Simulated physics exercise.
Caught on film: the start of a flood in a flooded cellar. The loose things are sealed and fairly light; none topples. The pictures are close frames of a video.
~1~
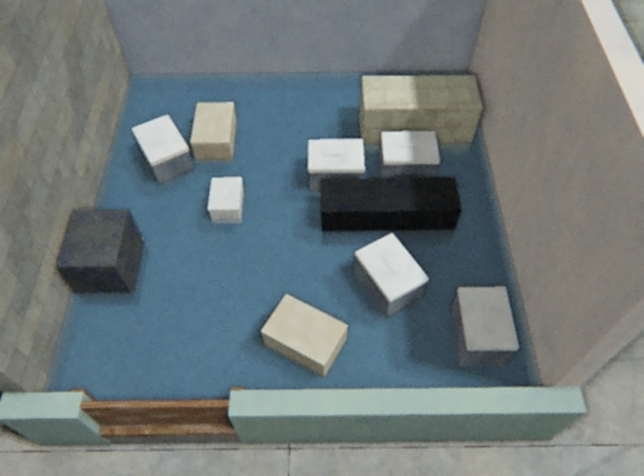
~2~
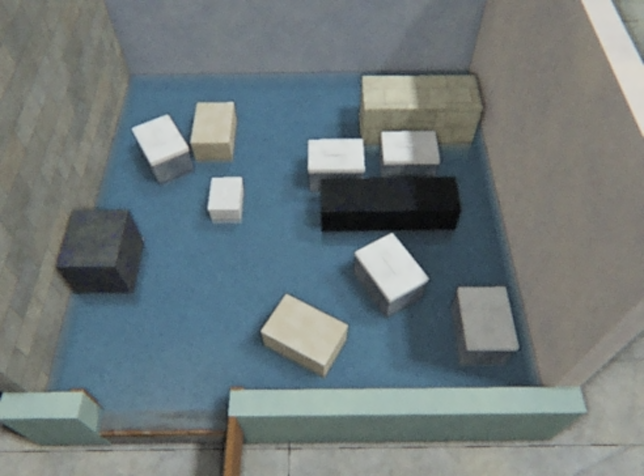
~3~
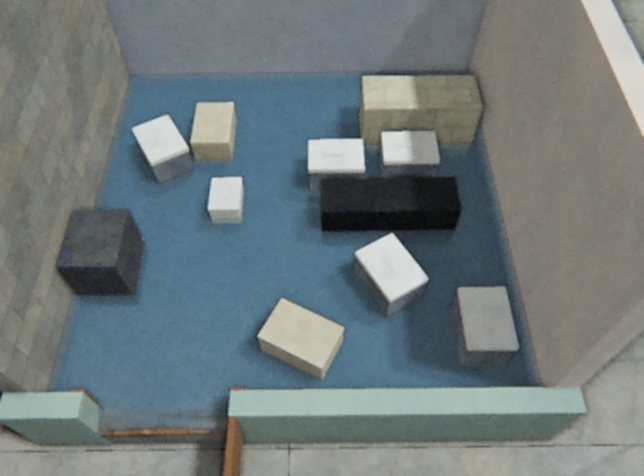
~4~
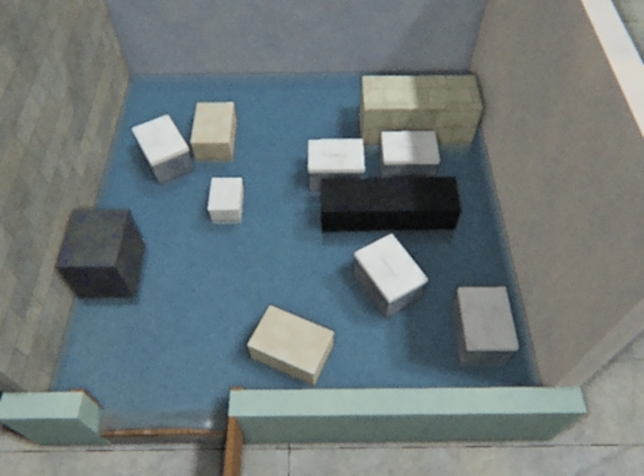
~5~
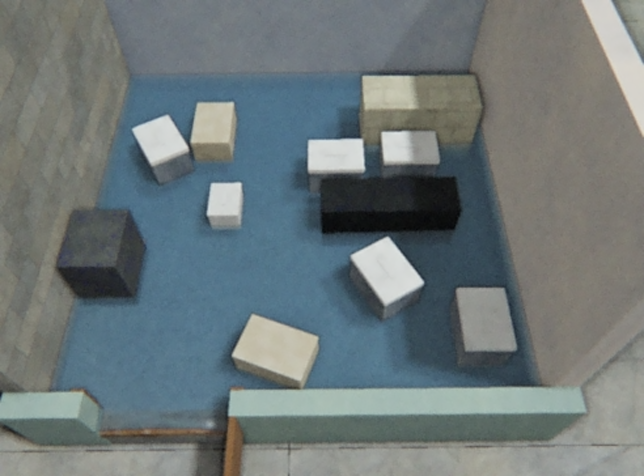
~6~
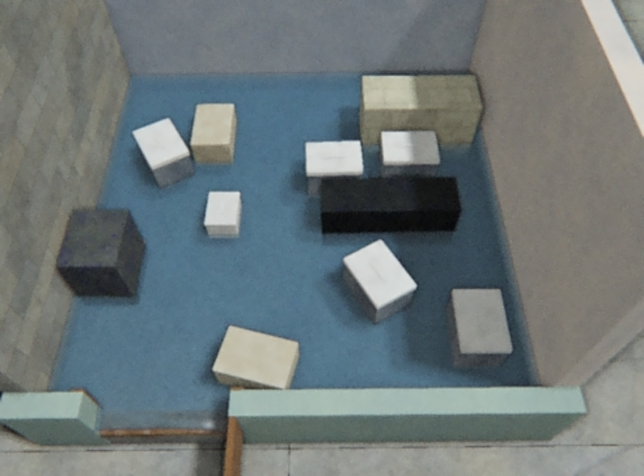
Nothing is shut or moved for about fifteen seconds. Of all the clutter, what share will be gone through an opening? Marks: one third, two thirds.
That comes to two thirds or above.
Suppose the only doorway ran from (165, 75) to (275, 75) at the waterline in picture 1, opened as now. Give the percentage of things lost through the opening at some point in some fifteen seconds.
Close to 60 %.
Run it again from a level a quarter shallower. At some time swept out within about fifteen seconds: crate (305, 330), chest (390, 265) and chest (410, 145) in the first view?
In turn: Carried outside, through, inside.
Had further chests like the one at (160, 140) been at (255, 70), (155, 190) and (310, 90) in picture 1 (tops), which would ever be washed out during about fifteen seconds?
In that order: Stays, carried outside, no.
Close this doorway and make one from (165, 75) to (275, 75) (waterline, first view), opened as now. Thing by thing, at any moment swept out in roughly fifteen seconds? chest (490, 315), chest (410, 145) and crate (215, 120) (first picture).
As listed: Still in, washed out, through.
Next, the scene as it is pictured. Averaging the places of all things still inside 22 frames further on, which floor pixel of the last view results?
At about (293, 296).
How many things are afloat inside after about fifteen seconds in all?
The number is 2.
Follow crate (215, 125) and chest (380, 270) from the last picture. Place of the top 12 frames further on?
Around (203, 192) and (293, 319).
A moment on, 0 of 8 are out; 7 afloat.
Next, 2 of 8 are out; 6 afloat.
Later, 4 of 8 are out; 4 afloat.
In the end, 6 of 8 are out; 2 afloat.
